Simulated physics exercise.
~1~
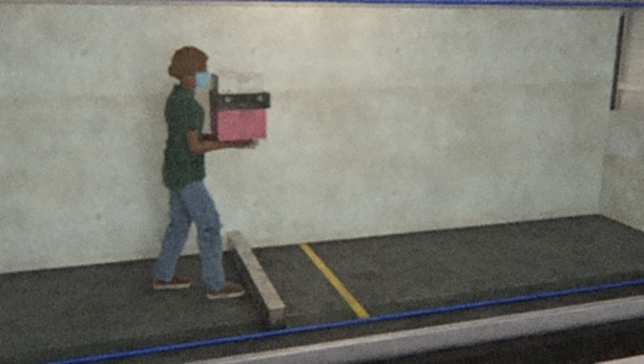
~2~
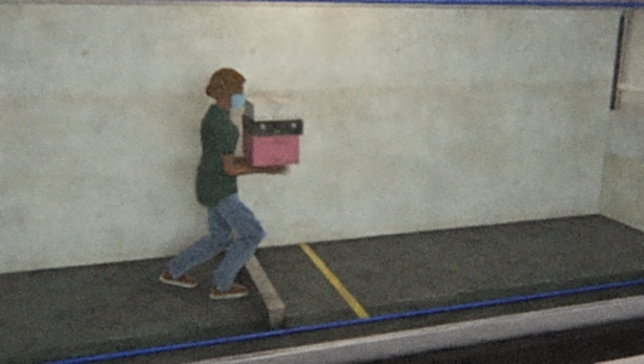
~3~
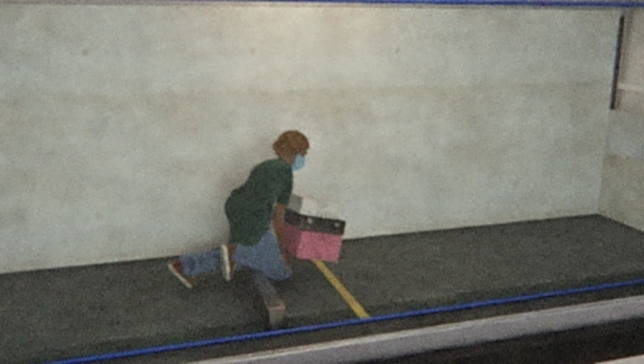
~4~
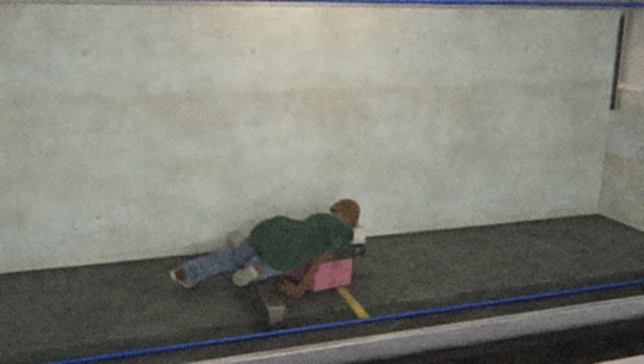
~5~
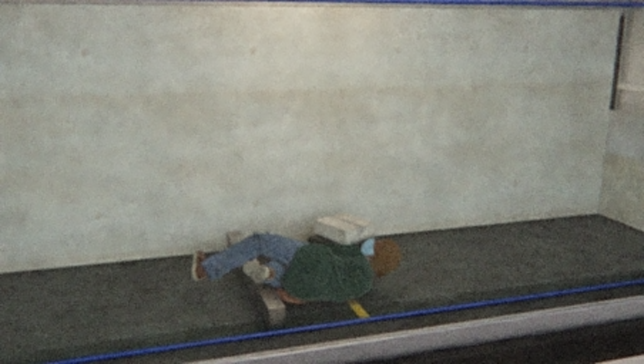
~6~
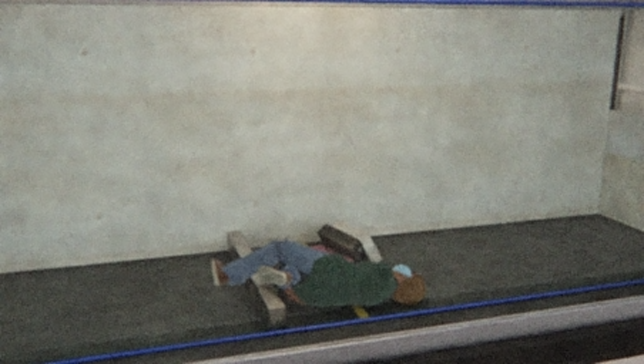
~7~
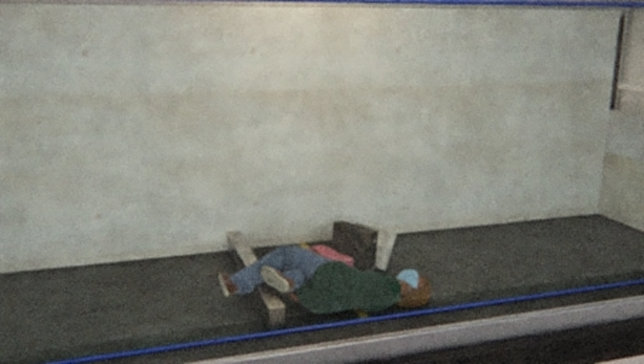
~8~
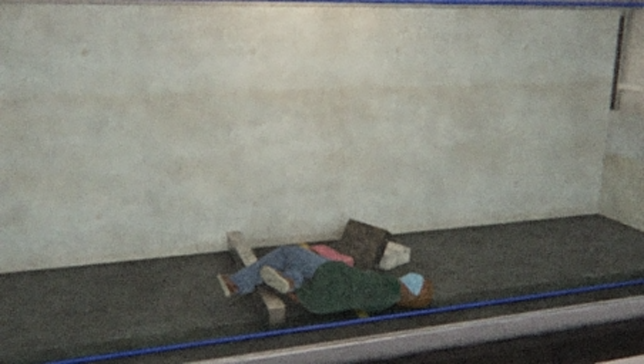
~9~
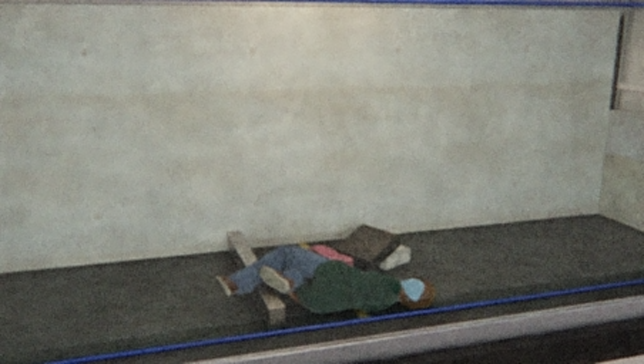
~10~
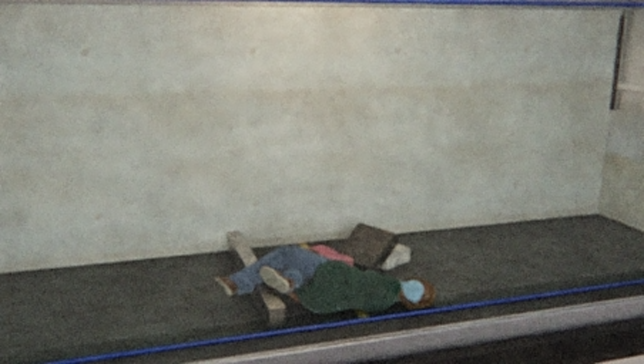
Behind a rail, a courier carrying boxes trips and collapses, head beyond the yellow line.
